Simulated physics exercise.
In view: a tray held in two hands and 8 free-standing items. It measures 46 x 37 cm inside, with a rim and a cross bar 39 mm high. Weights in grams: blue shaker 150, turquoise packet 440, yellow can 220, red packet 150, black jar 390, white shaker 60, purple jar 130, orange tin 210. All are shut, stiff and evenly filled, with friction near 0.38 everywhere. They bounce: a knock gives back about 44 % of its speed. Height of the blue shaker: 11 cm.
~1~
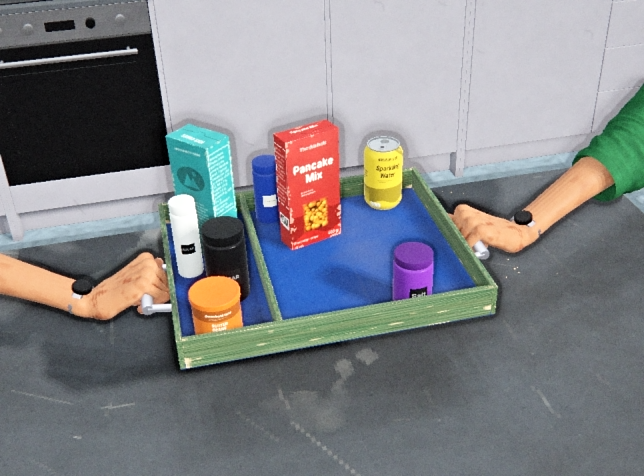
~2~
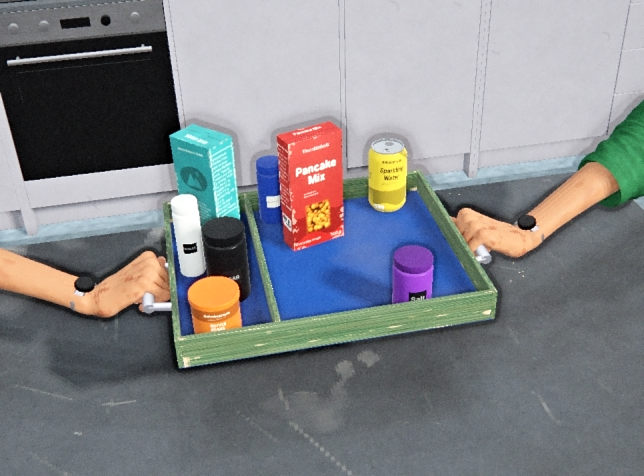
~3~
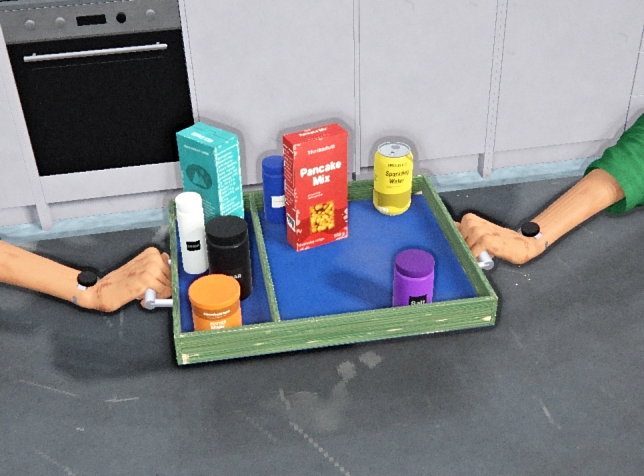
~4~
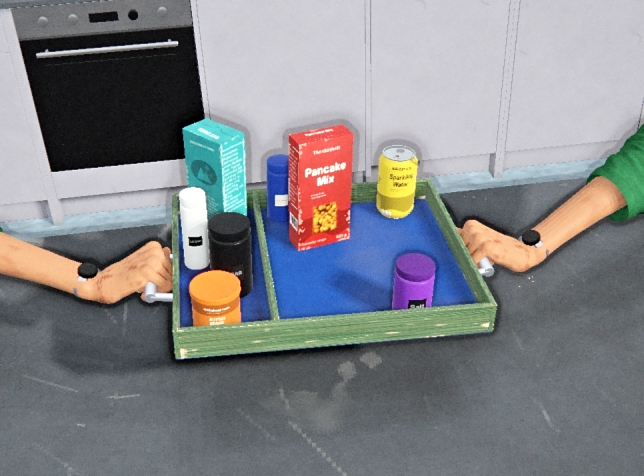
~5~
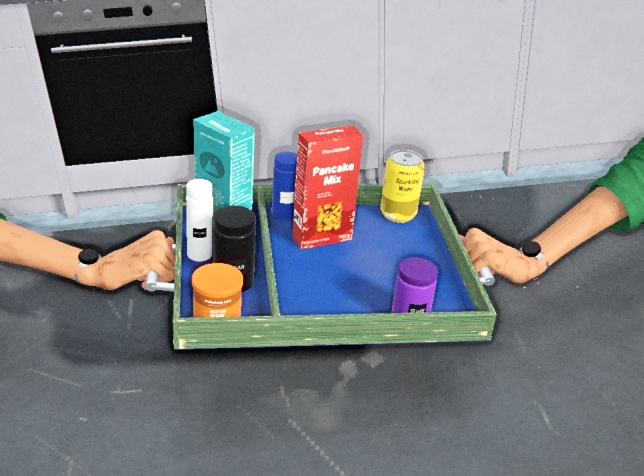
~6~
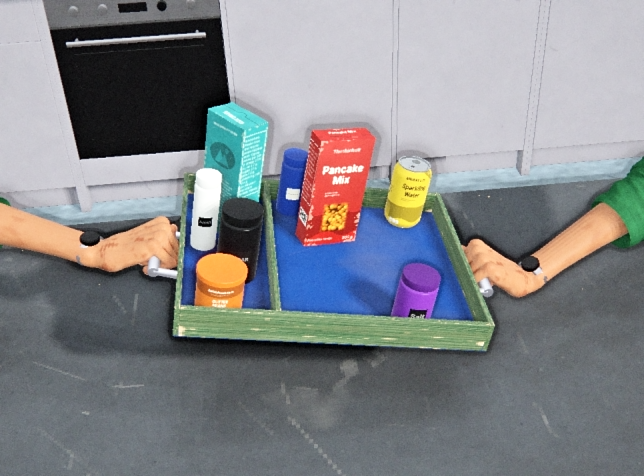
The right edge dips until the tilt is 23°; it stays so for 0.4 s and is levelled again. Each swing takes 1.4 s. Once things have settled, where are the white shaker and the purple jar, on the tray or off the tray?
The white shaker is still aboard, the purple jar is still aboard.
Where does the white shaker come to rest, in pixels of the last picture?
Around (246, 243).
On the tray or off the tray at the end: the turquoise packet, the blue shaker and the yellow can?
The turquoise packet finishes off the tray; the blue shaker ends on the tray; the yellow can is still on the tray.
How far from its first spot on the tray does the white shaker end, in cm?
Some 8 cm.
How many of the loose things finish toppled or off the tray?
In all, 4.
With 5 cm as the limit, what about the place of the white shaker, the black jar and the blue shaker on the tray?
The white shaker leaves its spot; the black jar holds its spot; the blue shaker leaves its spot.
Then, 0.90 s on from there, tilt 23°, right edge down; white shaker 62° off its base near (265, 217); purple jar moved 4 cm near (437, 318); turquoise packet 67° off its base.
Then, 1.50 s on from there, tilt 20°, right edge down; white shaker 62° off its base near (262, 218); purple jar moved 8 cm near (464, 318); blue shaker on its side.
Then, 3.60 s on from there, tray level; turquoise packet and red packet now off the tray; white shaker 64° off its base near (248, 242); purple jar moved 8 cm near (464, 283).
In the end, off the tray, turquoise packet and red packet; toppled on the tray, blue shaker and white shaker; not toppled but over 5 cm from the start, purple jar; the other 3 under 5 cm from the start. At the end, from the last picture's camera, white shaker near (246, 243), purple jar near (464, 283).
